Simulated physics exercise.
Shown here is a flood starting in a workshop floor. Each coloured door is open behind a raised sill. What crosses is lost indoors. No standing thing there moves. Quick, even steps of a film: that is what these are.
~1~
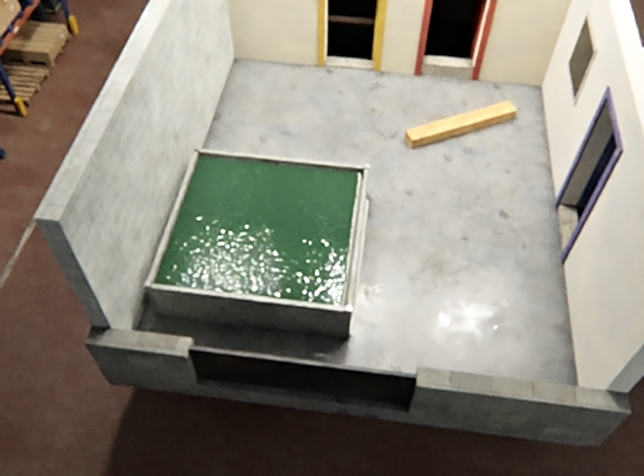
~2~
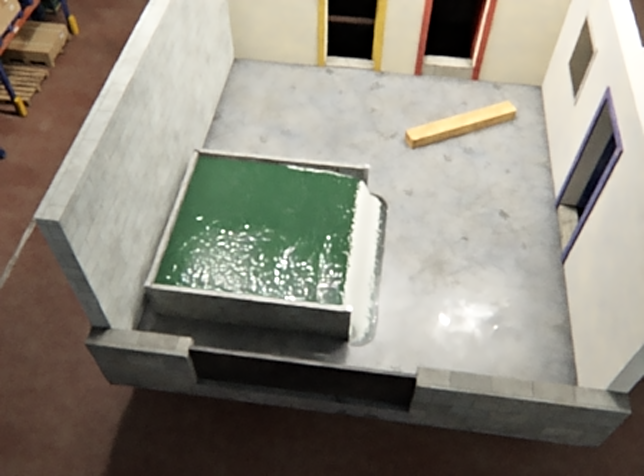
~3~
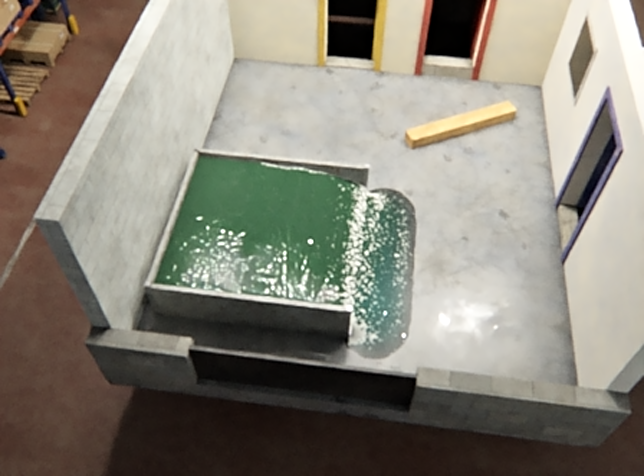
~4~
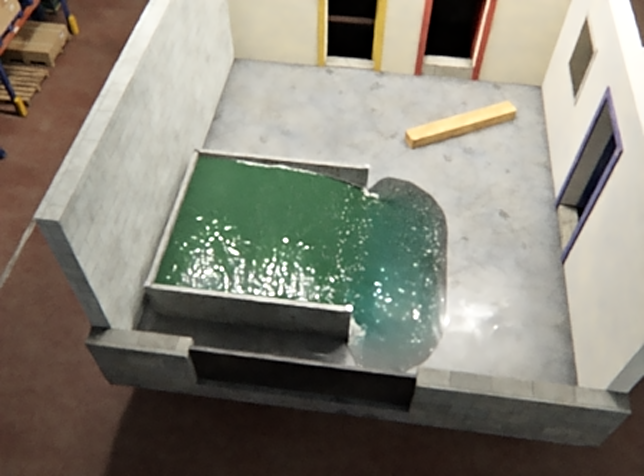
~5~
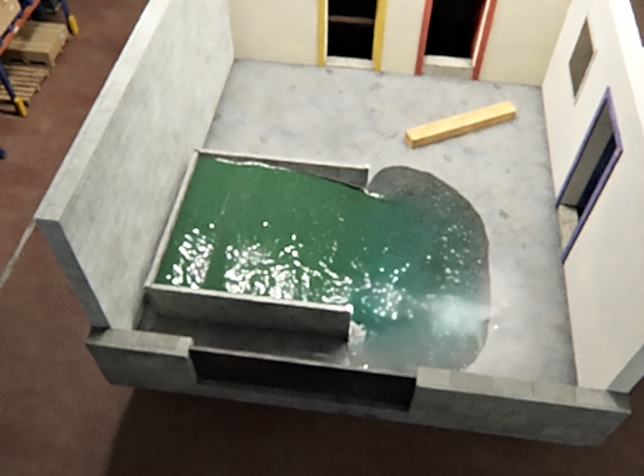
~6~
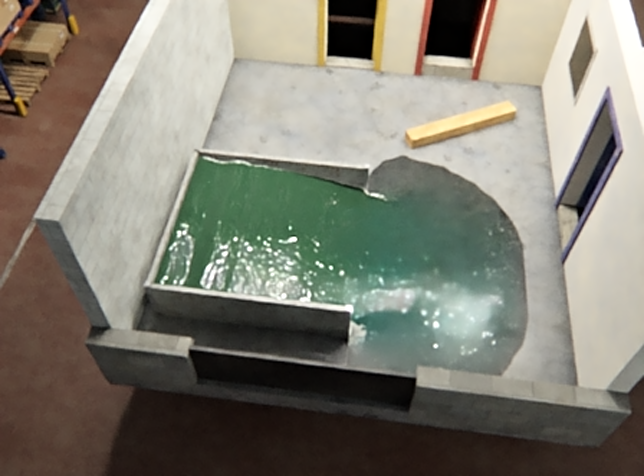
Green water pours from the right side of a square, grey-walled tank at the left of a workshop floor, seen from a fixed, high viewpoint. A yellow-framed and a red-framed doorway stand at the back, a blue-framed one at right, with a wooden beam lying on the grey floor. The tank's right side opens, and the water spreads rightward in a widening, rounded sheet, while the beam stays still.
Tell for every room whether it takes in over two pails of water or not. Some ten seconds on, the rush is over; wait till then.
The yellow door does not, the red door does not, the blue door takes in over two pails.
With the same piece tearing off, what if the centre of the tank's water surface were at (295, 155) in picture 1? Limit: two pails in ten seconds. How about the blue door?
Briefly, the blue door door gets too much.
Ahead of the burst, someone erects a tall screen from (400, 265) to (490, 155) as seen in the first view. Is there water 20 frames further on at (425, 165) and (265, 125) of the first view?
Submerged and spared, in that order.
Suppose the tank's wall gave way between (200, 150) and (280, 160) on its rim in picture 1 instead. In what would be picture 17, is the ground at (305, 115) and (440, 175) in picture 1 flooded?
Point one reached; point two not reached.
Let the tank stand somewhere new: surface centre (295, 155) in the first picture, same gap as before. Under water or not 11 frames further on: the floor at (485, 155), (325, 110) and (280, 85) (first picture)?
Soaked, bone-dry, bone-dry.
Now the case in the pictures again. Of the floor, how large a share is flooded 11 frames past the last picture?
Share estimate: About 45 per cent.
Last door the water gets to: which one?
Observed: The yellow door.
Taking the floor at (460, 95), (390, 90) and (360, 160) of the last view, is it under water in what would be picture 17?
Same order as asked: Dry as before; dry as before; dry as before.
A moment on, water covers 40 % of the floor; the yellow door not reached, the red door not reached, the blue door under two buckets in.
Next, water covers 45 % of the floor; the yellow door not reached, the red door not reached, the blue door over two buckets in.
Then, water covers 50 % of the floor; the yellow door not reached, the red door wet at the sill, nothing in, the blue door far over two buckets in.
Later, water covers 95 % of the floor; the yellow door wet at the sill, nothing in, the red door wet at the sill, nothing in, the blue door far over two buckets in.
In the end, water covers 95 % of the floor; the yellow door under two buckets in, the red door wet at the sill, nothing in, the blue door far over two buckets in.
